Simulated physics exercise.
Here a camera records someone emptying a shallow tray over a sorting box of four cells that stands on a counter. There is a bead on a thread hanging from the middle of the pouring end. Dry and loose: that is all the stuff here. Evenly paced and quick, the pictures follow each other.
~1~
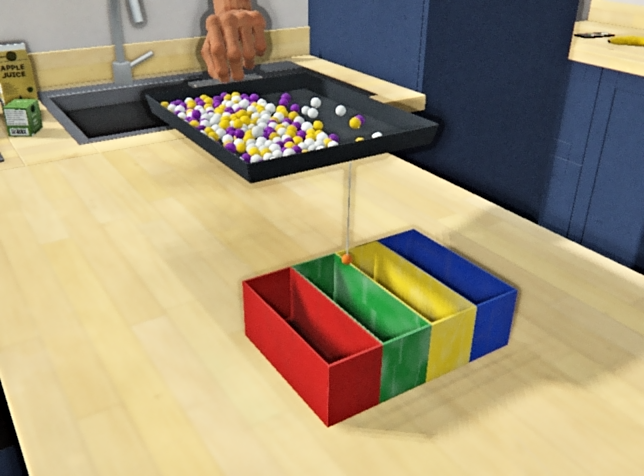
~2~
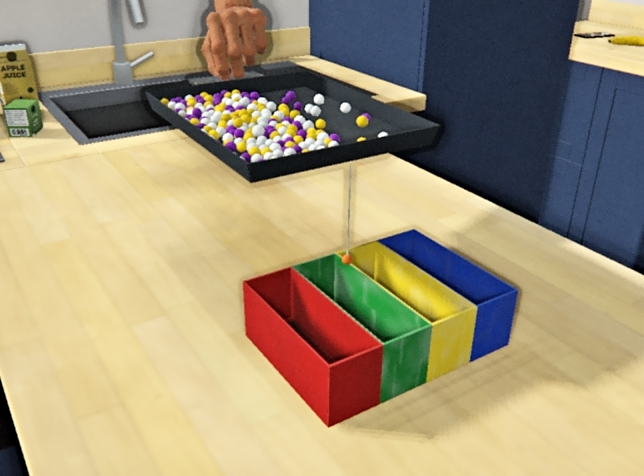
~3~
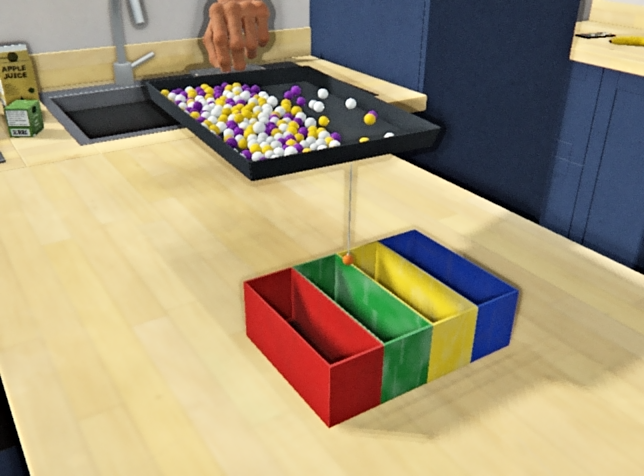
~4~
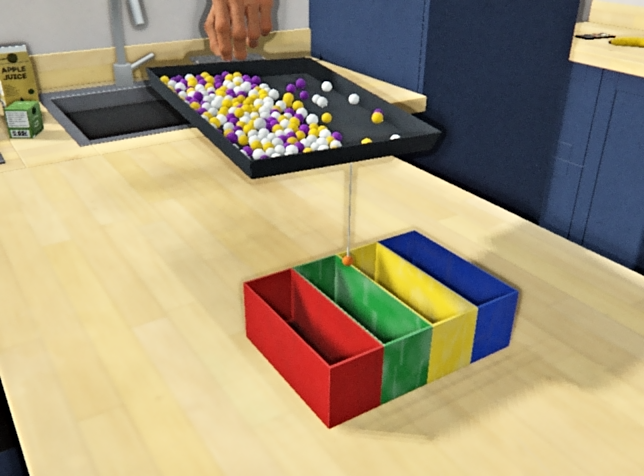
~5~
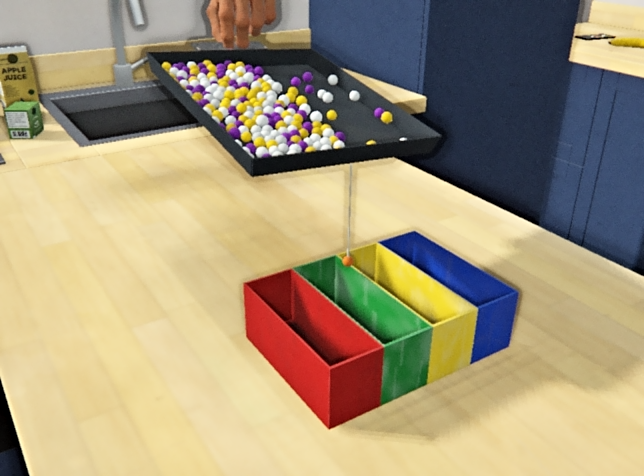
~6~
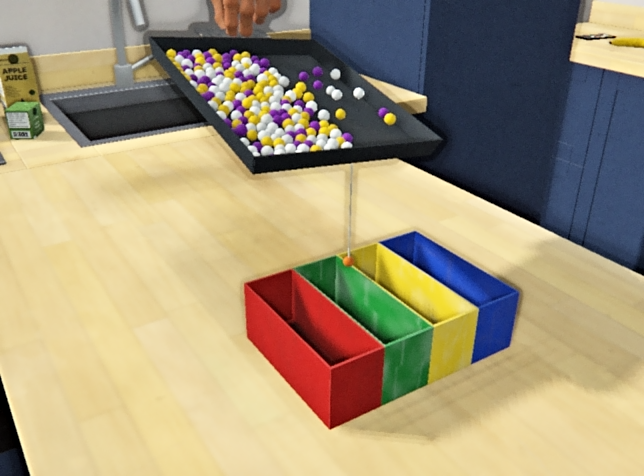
A dark, shallow tray of small white, yellow and purple balls tilts gradually above a pale wooden kitchen counter, seen from a raised, unmoving viewpoint. Below it sits a box with red, green, yellow and blue compartments, near a small orange bead on a thread, with a sink behind. A hand at the tray's far side lifts that edge, and the balls shift, then slide more widely across it.
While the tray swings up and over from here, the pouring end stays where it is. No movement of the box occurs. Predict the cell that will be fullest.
I would say the blue cell.
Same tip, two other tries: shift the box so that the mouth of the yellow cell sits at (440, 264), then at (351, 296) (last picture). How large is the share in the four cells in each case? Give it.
First about 100, then 20 per cent.
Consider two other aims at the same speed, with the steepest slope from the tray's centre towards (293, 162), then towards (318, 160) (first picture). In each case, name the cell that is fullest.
In turn: That red cell; that red cell.
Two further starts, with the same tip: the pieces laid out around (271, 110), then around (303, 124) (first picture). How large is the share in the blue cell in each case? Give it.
60 % and 60 %.
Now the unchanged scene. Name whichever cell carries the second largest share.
Second place goes to the yellow cell.
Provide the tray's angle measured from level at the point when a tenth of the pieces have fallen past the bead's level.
Somewhere around 60 degrees.
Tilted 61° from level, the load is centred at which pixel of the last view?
The load is centred near (390, 141).
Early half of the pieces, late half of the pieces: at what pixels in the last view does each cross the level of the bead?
Close to (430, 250), then close to (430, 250).
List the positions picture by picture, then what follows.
The first picture shows corners of the pouring end (250, 161) and (432, 124), level; middle of the load (245, 121), round plastic beads; bead on its thread (347, 259); red cell (355, 380); green cell (405, 358); yellow cell (451, 339); blue cell (493, 321).
The second picture shows corners of the pouring end (251, 161) and (433, 124), level; middle of the load (246, 120), just a few on the move.
The third picture shows corners of the pouring end (252, 159) and (434, 127), tipped barely, lowest at the right corner; middle of the load (241, 117), about a tenth on the move.
The fourth picture shows corners of the pouring end (253, 158) and (435, 131), tipped a little, lowest at the right corner; middle of the load (242, 110), about a tenth on the move.
The fifth picture shows corners of the pouring end (255, 156) and (435, 134), tipped a little, lowest at the right corner; middle of the load (248, 107), about a tenth on the move.
The sixth picture shows corners of the pouring end (257, 154) and (436, 137), tipped clearly, lowest at the right corner; middle of the load (253, 101), almost all on the move; red cell (357, 382); green cell (407, 360); yellow cell (453, 341); blue cell (495, 323).
Just after the last frame, tray tipped steeply; the larger part on the tray; about a tenth in the blue cell; just a few in the green cell; just a few in the yellow cell; about a tenth falling or outside the box.
A moment on, tray tipped past a quarter turn; just a few on the tray; roughly two thirds in the blue cell; roughly a quarter in the yellow cell; just a few in the green cell; just a few in the red cell; about a tenth falling or outside the box.
Further on, tray tipped past a quarter turn; roughly two thirds in the blue cell; roughly a quarter in the yellow cell; just a few in the green cell; just a few in the red cell; about a tenth falling or outside the box.
When it is over, tray tipped past a quarter turn; roughly two thirds in the blue cell; roughly a quarter in the yellow cell; just a few in the green cell; just a few in the red cell; about a tenth outside the box.
